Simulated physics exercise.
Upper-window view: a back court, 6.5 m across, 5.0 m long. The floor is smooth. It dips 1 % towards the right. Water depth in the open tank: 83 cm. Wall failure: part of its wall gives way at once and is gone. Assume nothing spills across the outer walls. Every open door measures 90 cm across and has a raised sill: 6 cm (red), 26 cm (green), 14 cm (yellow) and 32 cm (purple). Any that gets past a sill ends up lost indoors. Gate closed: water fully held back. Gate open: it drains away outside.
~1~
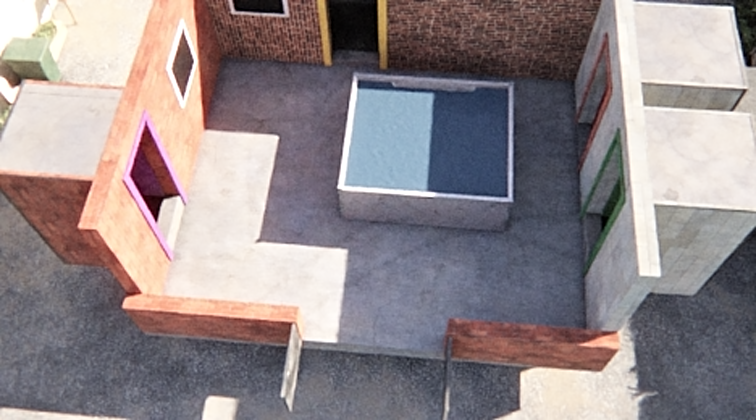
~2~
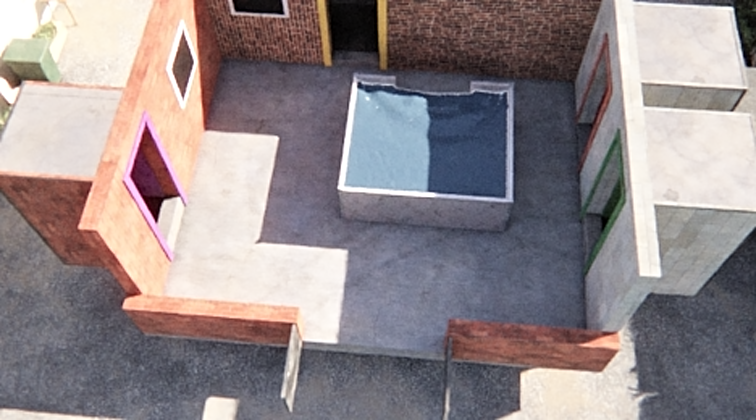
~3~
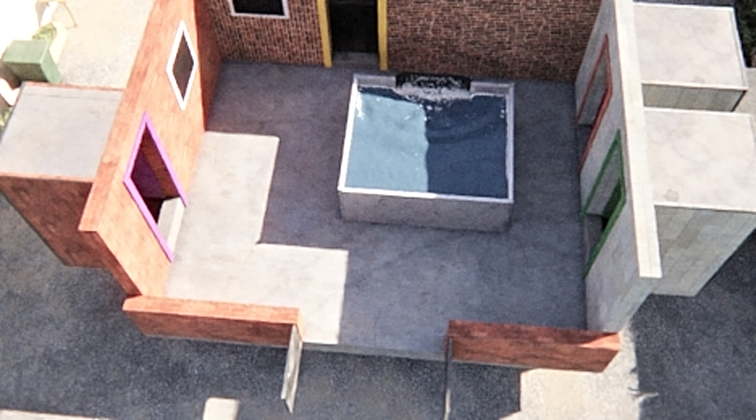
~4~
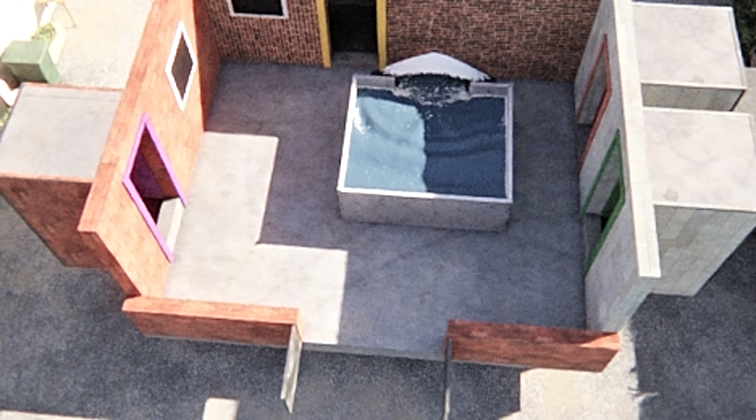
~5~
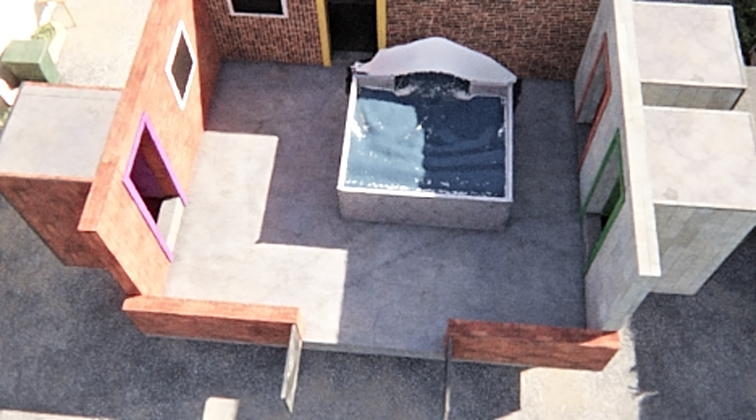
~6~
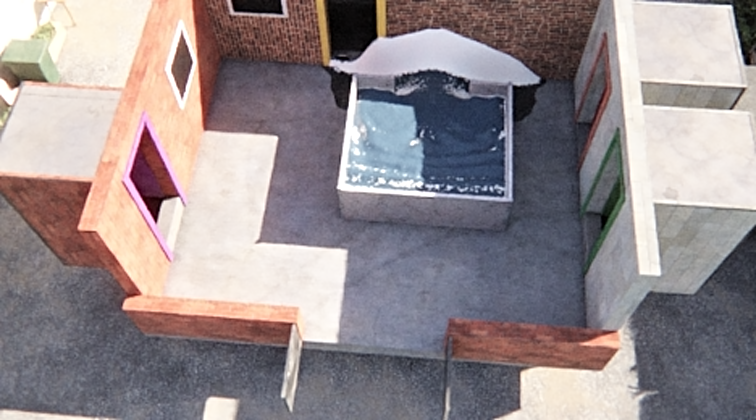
In a back court seen from above, part of the far wall of a still, open tank gave way, and water poured out through the gap, spreading in a widening sheet towards the brick wall behind.
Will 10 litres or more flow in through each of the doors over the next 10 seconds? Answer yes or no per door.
Red door: Yes, green door: No, yellow door: Yes, purple door: No.
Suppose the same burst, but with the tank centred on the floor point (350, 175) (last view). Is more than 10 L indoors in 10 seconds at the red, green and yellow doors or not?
Well, against that limit, at red it's too much, at green it's within bounds, and at yellow it's too much.
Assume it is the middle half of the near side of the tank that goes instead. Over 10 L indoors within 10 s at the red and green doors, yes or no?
At the red door the limit is surpassed; at the green door it is not exceeded.
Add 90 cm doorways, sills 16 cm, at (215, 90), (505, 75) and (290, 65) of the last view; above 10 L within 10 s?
In turn: Beyond it, beyond it, short of it.
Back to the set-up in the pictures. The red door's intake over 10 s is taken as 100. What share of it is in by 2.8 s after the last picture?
Estimate: Around 50 per cent.
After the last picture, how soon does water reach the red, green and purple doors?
Red = 0.5 s, green = 1.1 s, purple = 1.6 s.
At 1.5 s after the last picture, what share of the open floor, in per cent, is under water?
About 45 per cent.
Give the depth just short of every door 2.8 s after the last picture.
Red 18 cm, green 8 cm, yellow 17 cm, purple 9 cm.
Then, 0.7 s after the last picture water covers 25 % of the floor and is deepest (67 cm) near (436, 79); red door 17 cm at the sill, 1 L in, green door not reached, yellow door 23 cm at the sill, 12 L in, purple door not reached.
Then, 1.5 s after the last picture water covers 45 % of the floor and is deepest (52 cm) near (567, 88); red door 24 cm at the sill, 64 L in, green door 6 cm at the sill, 0 L in, yellow door 21 cm at the sill, 32 L in, purple door not reached.
Then, 2.8 s after the last picture water covers 70 % of the floor and is deepest (38 cm) near (426, 78); red door 18 cm at the sill, 179 L in, green door 8 cm at the sill, 0 L in, yellow door 17 cm at the sill, 50 L in, purple door 9 cm at the sill, 0 L in.
Then, 5.3 s after the last picture water covers 95 % of the floor and is deepest (24 cm) near (436, 79); red door 14 cm at the sill, 292 L in, green door 7 cm at the sill, 0 L in, yellow door 12 cm at the sill, 57 L in, purple door 7 cm at the sill, 0 L in.
Then, 9.3 s after the last picture water covers 95 % of the floor and is deepest (18 cm) near (578, 324); red door 10 cm at the sill, 361 L in, green door 17 cm at the sill, 0 L in, yellow door 7 cm at the sill, 58 L in, purple door 13 cm at the sill, 0 L in.
